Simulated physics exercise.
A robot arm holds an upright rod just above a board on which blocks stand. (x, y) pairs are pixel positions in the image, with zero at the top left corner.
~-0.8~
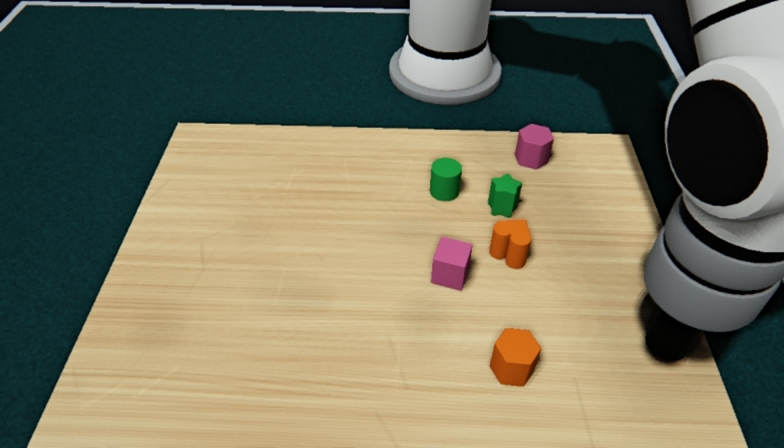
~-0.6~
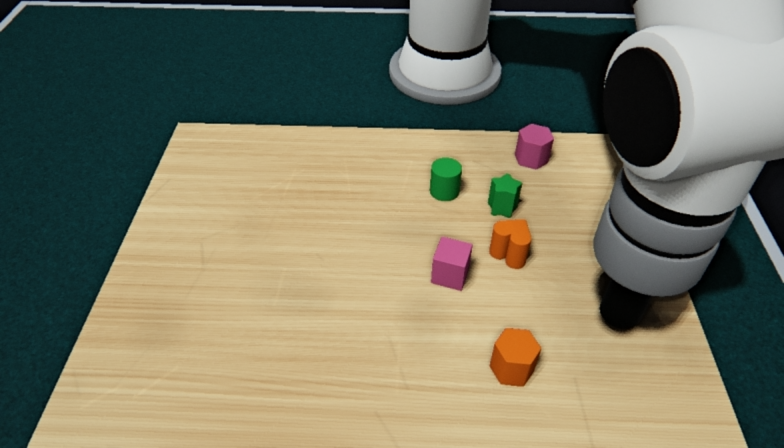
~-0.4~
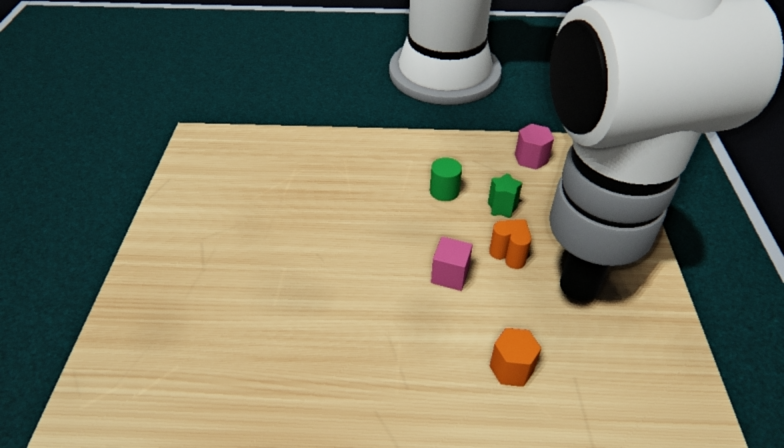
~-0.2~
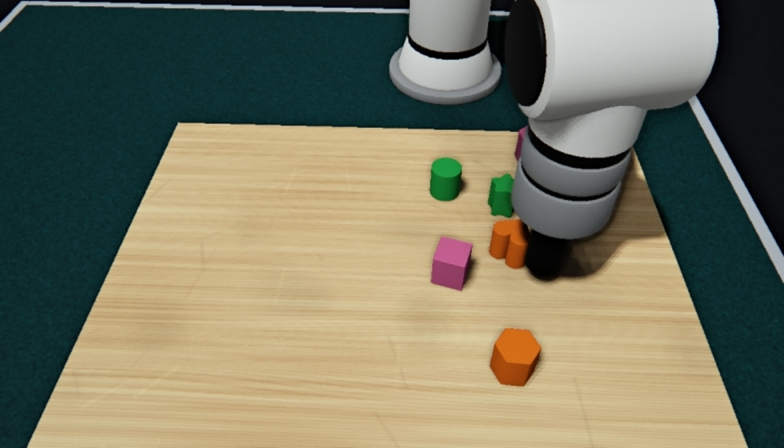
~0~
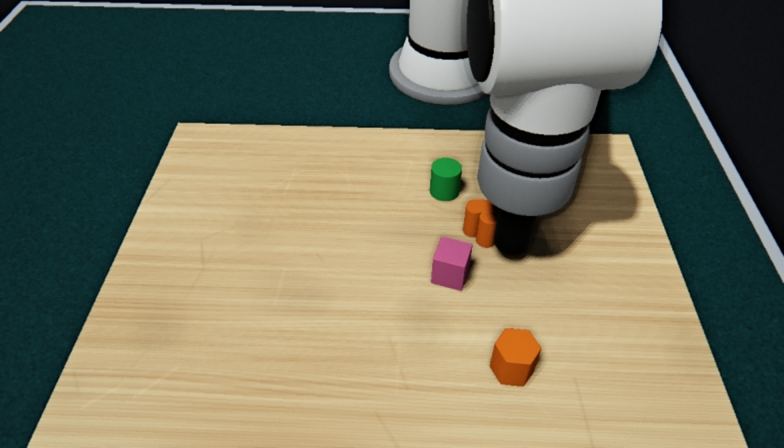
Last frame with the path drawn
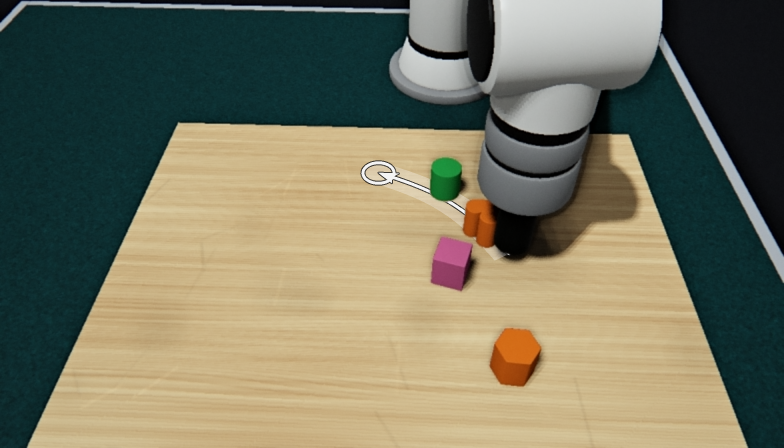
A robot arm moves left over the board and pushes the orange heart up and left.
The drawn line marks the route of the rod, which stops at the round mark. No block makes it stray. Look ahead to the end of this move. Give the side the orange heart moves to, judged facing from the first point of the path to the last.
The left-hand side.
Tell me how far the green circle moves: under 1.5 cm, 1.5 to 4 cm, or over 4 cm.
Once the path ends, it will sit over 4 cm from where it is now.
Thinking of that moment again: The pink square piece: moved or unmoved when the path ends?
The result: It stays put.
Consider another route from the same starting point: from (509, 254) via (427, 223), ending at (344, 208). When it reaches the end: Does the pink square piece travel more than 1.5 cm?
No
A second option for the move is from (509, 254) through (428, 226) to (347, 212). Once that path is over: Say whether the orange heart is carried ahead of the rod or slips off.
My guess is it ends up beside or behind the rod.
The line goes from (509, 254) over (471, 217) and (427, 190) to (379, 173).
What follows on the original path. One third of the way, rod at (472, 205); green circle at (438, 158); orange heart at (443, 178), turned 25° anticlockwise.
Two thirds of the way, rod at (427, 178); green circle at (422, 144); orange heart at (395, 158), turned 45° anticlockwise.
At the end, rod at (378, 161); green circle at (415, 138); pink square piece unmoved; orange heart at (344, 146), turned 70° anticlockwise; green star-shaped block unmoved.
